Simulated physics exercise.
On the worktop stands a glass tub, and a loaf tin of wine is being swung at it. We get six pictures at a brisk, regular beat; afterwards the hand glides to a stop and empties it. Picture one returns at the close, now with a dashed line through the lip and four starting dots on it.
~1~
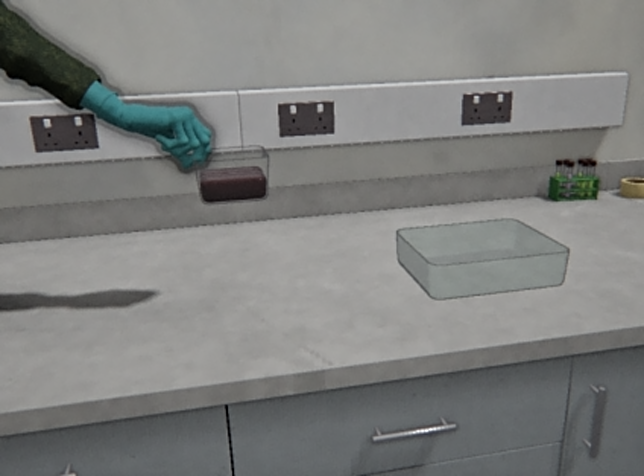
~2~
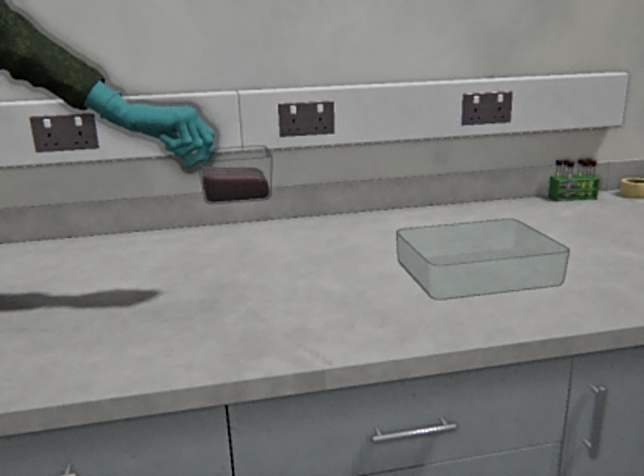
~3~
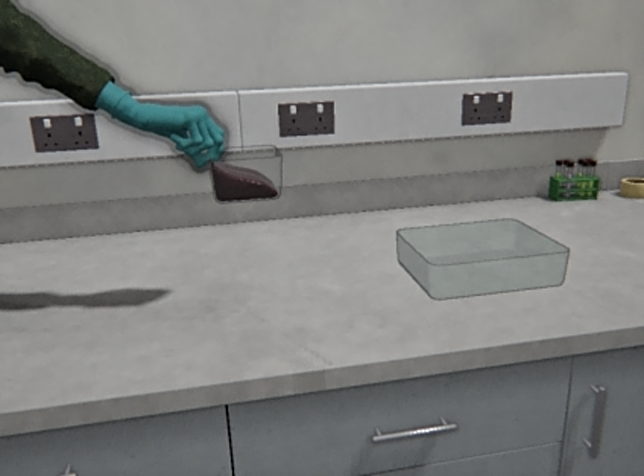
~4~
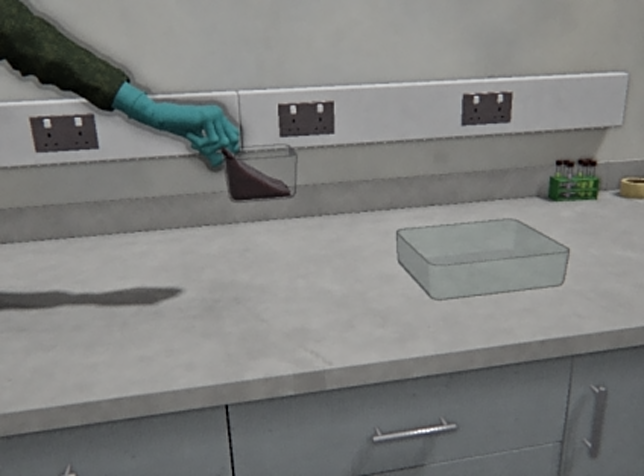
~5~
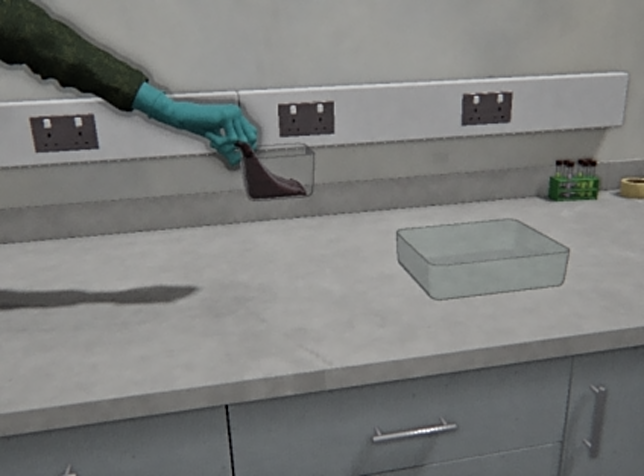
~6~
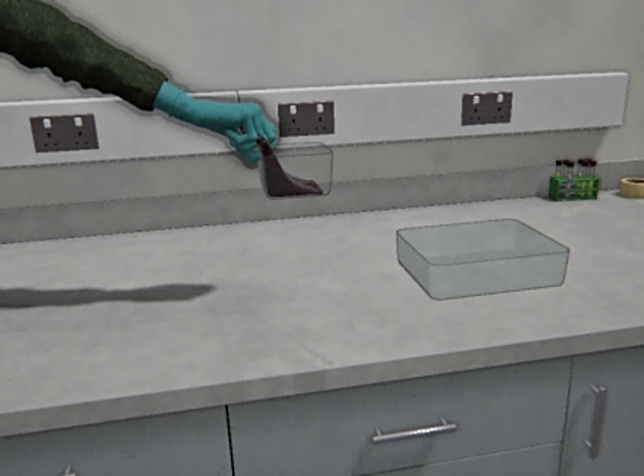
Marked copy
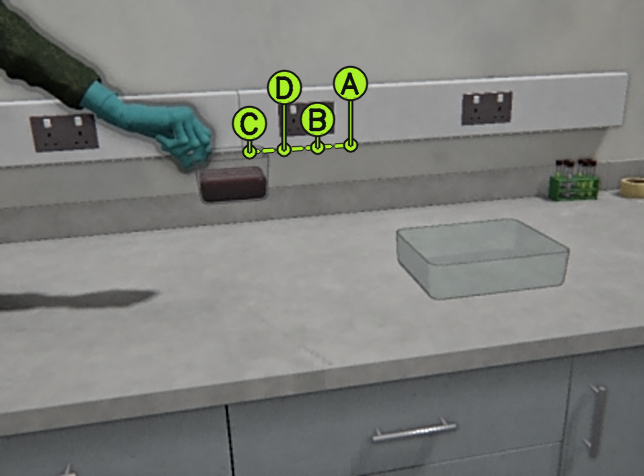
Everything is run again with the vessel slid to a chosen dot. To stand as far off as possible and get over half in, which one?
B.
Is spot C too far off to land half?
Yes, that goes wrong.
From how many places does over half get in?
Two.
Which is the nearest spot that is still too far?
D.
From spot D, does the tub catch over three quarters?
No, less.
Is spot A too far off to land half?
No.
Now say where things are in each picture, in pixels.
Upright, lip at (264, 150); tub from (428, 299) to (562, 283); nothing has left yet, in the first picture.
Upright, lip at (268, 150); nothing has left yet, in the second picture.
Upright, lip at (277, 150); nothing has left yet, in the third picture.
Upright, lip at (291, 149); wine is over the rim, down to (224, 153), in the fourth picture.
Upright, lip at (308, 148); wine is over the rim, down to (242, 152), in the fifth picture.
Upright, lip at (326, 147); wine is over the rim, down to (264, 150), in the sixth picture.
On the marked copy, A at (350, 145); B at (317, 147); C at (249, 151); D at (284, 149).
If A is chosen, about 69 % lands in the tub, 6 % falls short and 25 % goes beside or beyond.
If B is chosen, about 77 % lands in the tub, 12 % falls short and 11 % goes beside or beyond.
If C is chosen, about 30 % lands in the tub, 63 % falls short and 7 % goes beside or beyond.
If D is chosen, about 36 % lands in the tub, 55 % falls short and 9 % goes beside or beyond.
